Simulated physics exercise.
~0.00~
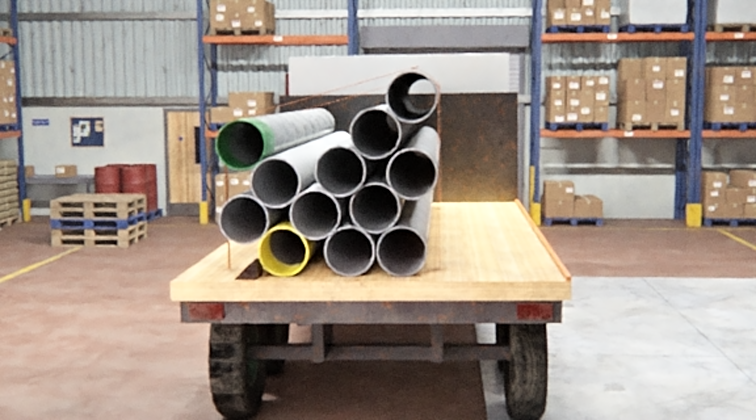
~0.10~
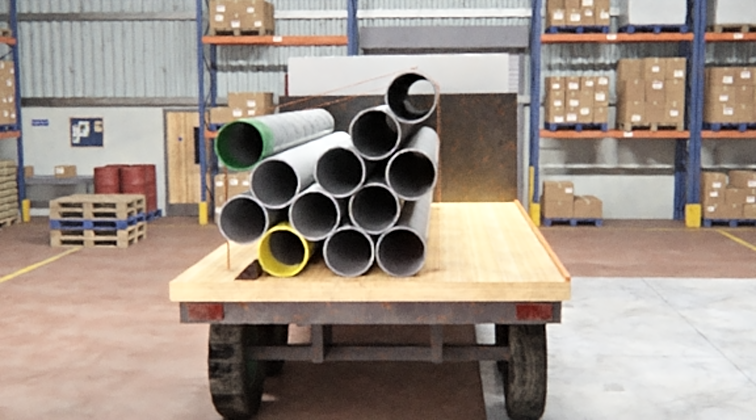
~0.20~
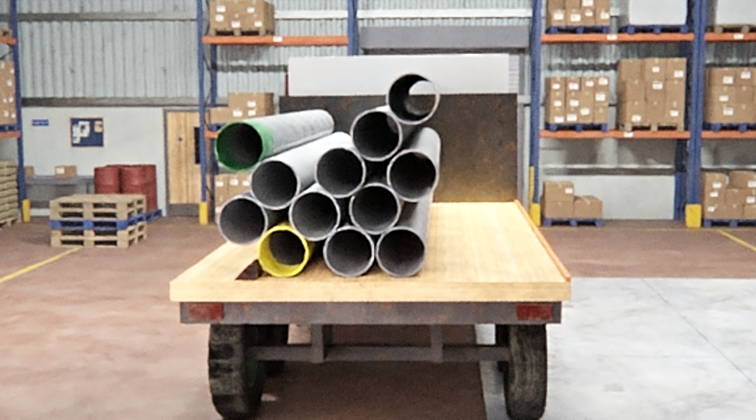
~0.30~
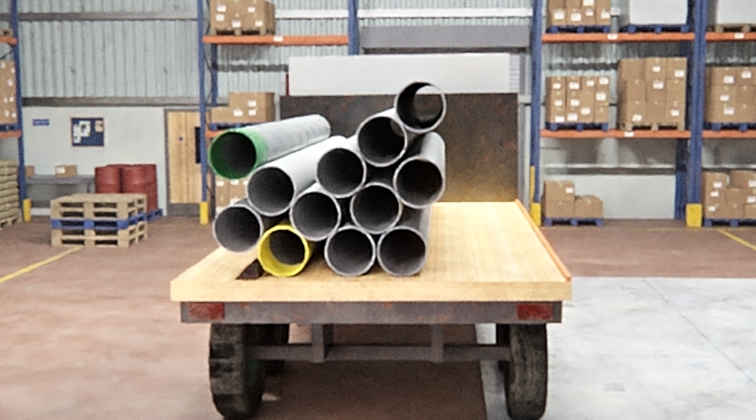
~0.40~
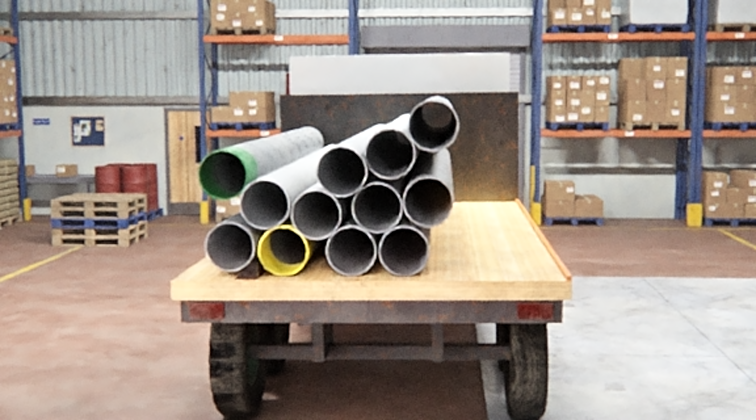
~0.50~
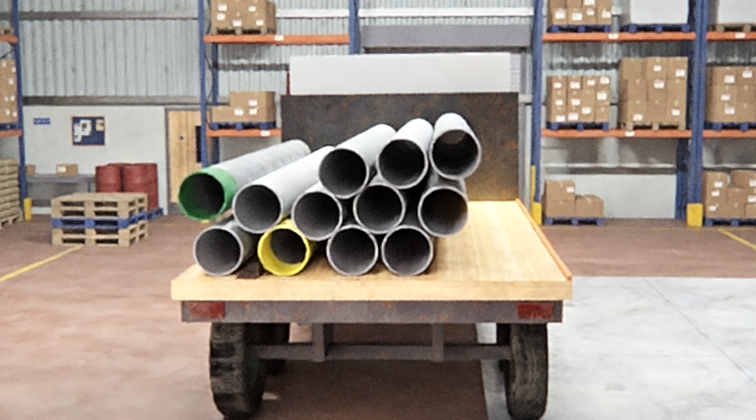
In a warehouse, straps vanish from pipes stacked on a flatbed, and the pile spreads sideways.
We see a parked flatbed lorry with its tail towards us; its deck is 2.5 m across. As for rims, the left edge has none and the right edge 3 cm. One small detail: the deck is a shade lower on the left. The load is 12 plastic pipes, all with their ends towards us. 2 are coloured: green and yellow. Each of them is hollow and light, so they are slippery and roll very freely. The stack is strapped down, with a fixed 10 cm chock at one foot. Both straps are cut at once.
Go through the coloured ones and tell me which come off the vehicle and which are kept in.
Green: It gets away. Yellow: It is kept in.
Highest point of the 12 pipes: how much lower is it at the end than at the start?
70 cm.
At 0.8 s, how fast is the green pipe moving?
Estimate: Some 3.0 m/s.
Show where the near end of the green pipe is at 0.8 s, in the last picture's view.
Roughly at (119, 250) in the last picture.
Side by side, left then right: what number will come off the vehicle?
Count by side - left 3, right 2.
After 0.8 s, green is dropping off the left side; yellow is on the deck, 70 cm from the left edge; 1 of 12 is off.
After 1.0 s, green is dropping off the left side; no change for yellow; 3 of 12 are off.
At rest (5.5 s), green is on the ground to the left; yellow is on the deck, 70 cm from the left edge; 5 of 12 are off.
